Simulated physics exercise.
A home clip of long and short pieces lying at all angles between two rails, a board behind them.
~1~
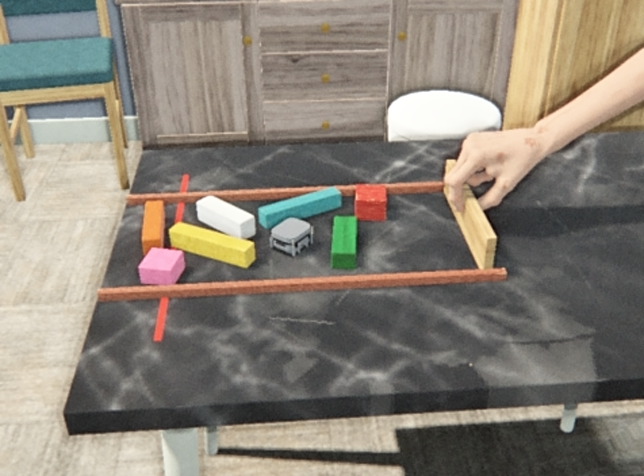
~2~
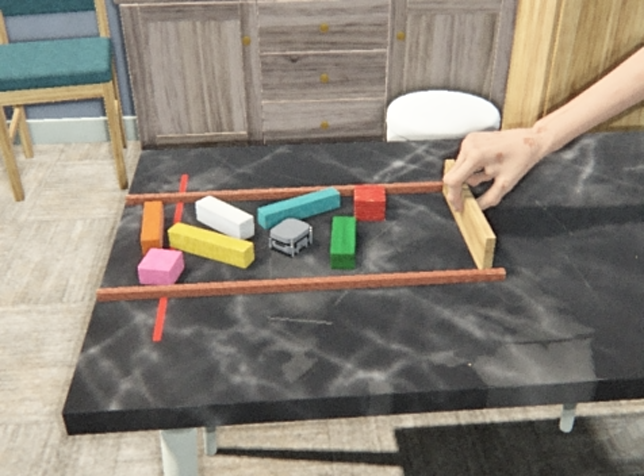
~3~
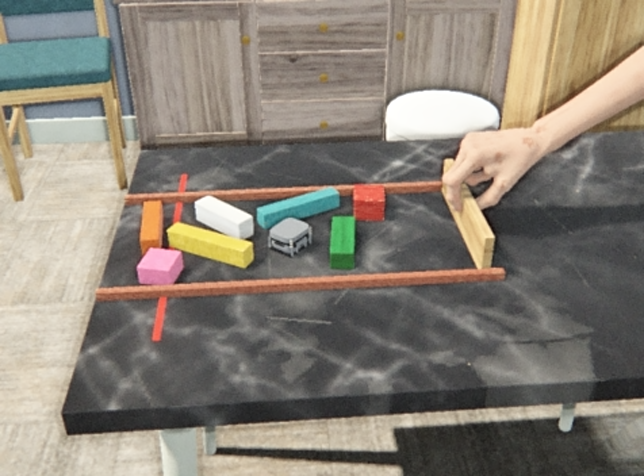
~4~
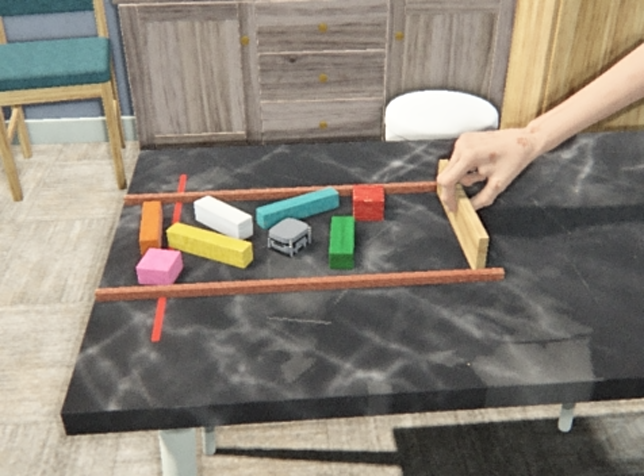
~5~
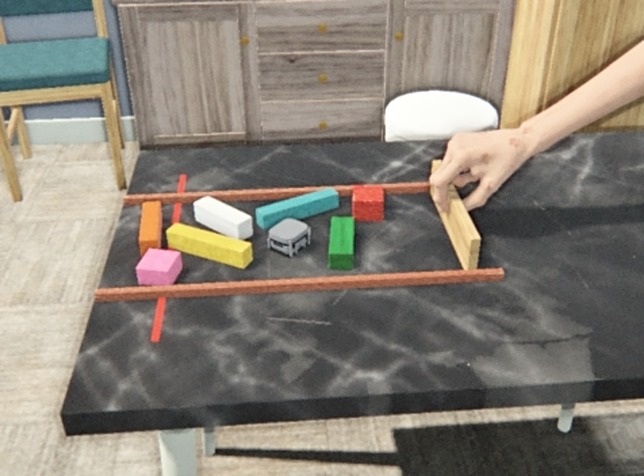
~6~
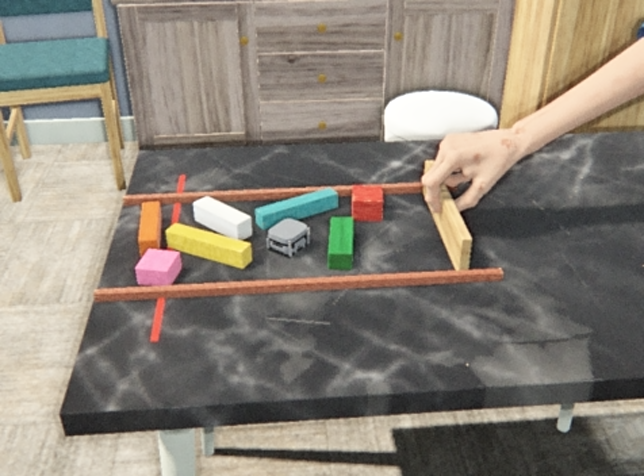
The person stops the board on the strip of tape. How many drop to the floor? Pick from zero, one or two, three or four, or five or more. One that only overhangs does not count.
As it turns out, the number that fall off is three or four.
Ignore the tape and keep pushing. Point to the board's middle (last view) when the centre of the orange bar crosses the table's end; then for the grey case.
For the orange bar at (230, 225), for the grey case at (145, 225).
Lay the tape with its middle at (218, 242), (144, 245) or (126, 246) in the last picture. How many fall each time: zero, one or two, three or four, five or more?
The falls would be just one or two; 5 or more; at least five.
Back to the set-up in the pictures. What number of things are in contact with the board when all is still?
It touches 3.
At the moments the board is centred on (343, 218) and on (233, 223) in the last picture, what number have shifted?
3 and 8.
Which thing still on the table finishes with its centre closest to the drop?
The turquoise bar ends nearest.
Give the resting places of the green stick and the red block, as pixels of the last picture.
First (156, 252), then (157, 219).
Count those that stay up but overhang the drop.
The number is 1.
Soon after, none off yet; orange bar at rest near (151, 228); pink block at rest near (159, 268); yellow bar at rest near (209, 245).
Then, none off yet; orange bar moving near (140, 229); pink block at rest near (159, 268); yellow bar moved a little near (196, 251).
At rest, the number that fall off is three or four; fallen, white stick, yellow bar, pink block and orange bar.
